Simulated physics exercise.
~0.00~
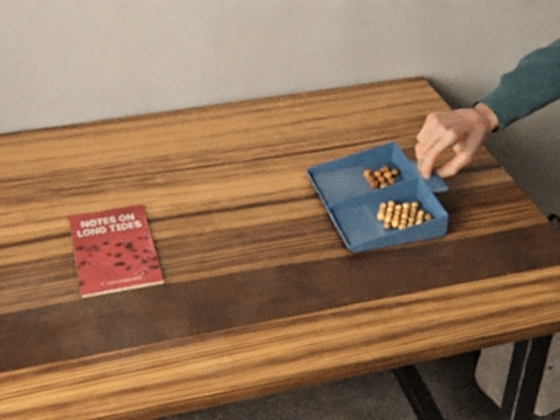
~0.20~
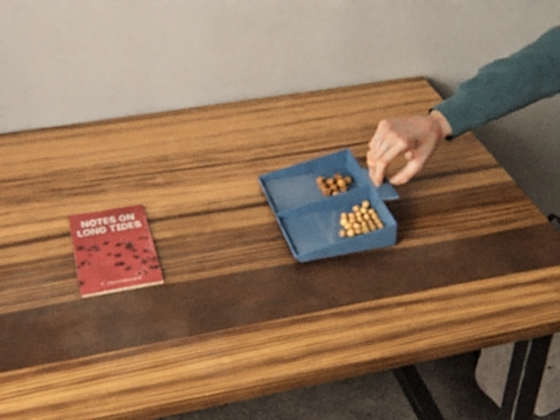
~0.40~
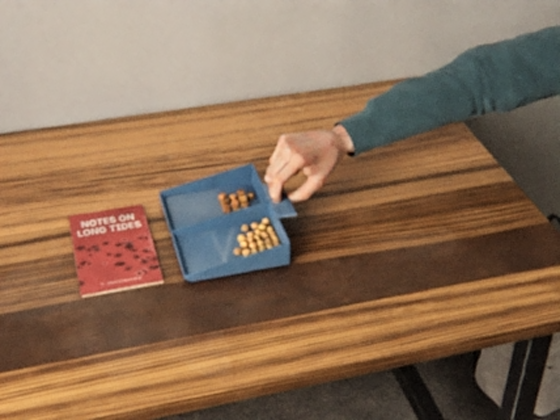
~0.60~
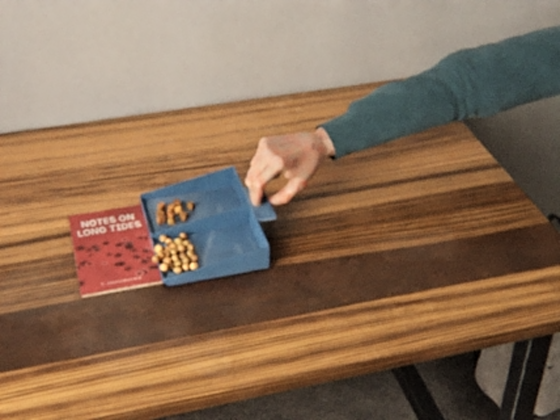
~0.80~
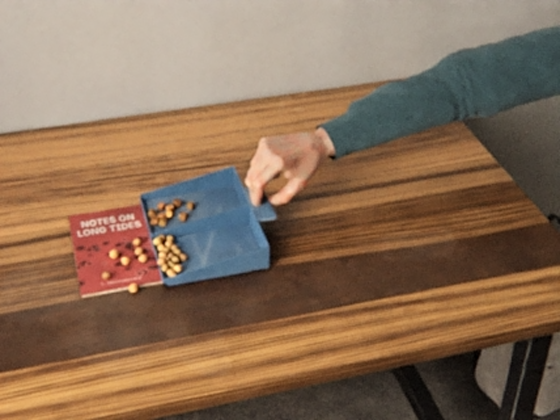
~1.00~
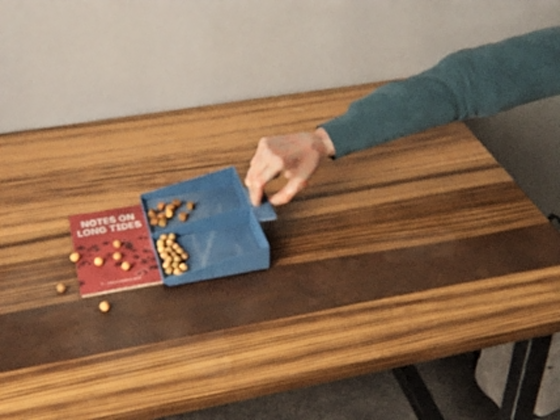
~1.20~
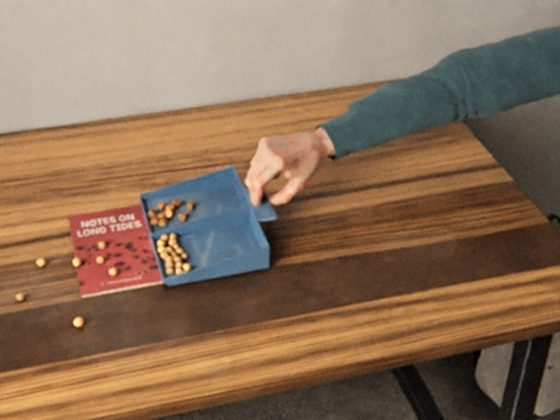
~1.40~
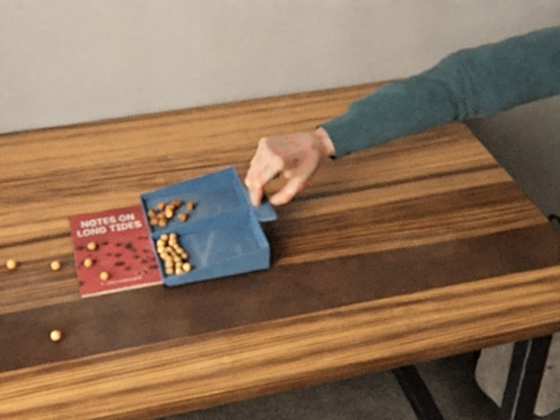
The footage shows a hand sliding a shallow blue tray holding two groups of small round pieces leftward across a wooden table until it stops against a thin red book. Some nearer pieces spill over the book and onto the table, while the farther group shifts but stays inside.
